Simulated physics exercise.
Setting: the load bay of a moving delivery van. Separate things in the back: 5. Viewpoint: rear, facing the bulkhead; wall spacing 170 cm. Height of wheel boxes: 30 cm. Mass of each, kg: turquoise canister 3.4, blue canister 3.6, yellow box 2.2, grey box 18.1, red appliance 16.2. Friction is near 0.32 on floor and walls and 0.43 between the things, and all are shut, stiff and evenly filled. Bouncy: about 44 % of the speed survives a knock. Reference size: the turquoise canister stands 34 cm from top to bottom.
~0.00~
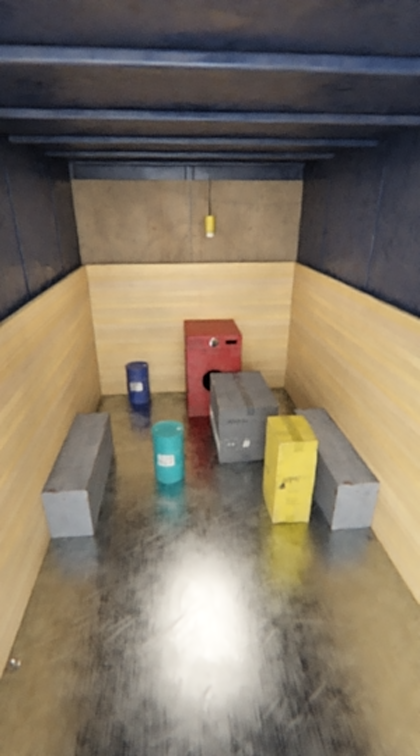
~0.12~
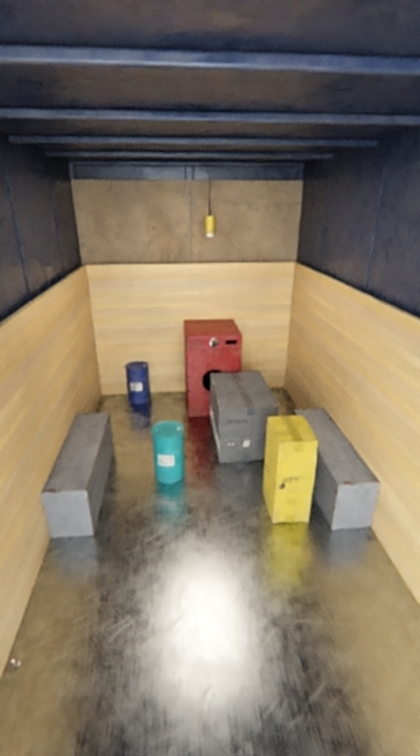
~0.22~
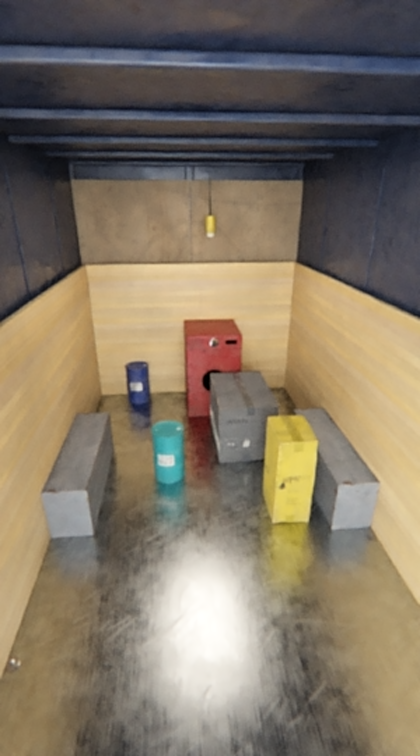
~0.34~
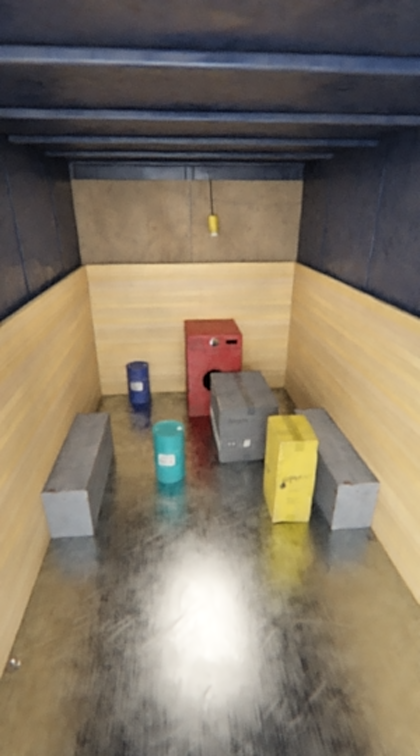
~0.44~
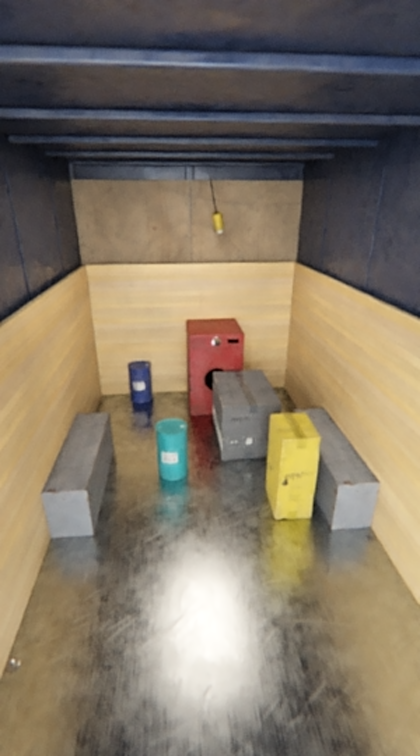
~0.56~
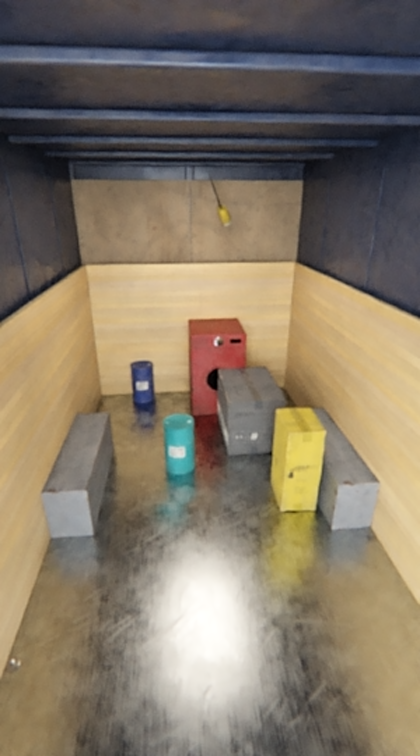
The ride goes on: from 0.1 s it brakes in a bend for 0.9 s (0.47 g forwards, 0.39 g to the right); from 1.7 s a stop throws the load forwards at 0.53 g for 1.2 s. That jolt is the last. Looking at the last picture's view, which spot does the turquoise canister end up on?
The spot near (208, 403).
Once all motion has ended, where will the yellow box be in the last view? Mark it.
Rest position, about (287, 431) px.
After 0.76 s, force 0.45 g forwards, 0.37 g right; turquoise canister moved 32 cm near (198, 430); yellow box moved 22 cm; grey box moved 17 cm.
After 0.96 s, force 0.08 g forwards, 0.06 g right; turquoise canister moved 60 cm near (220, 413); yellow box moved 33 cm; grey box moved 17 cm.
In the end (3.5 s), not toppled but over 15 cm from the start, turquoise canister, yellow box and grey box; the other 2 under 15 cm from the start. At the end, from the last picture's camera, turquoise canister near (208, 403).
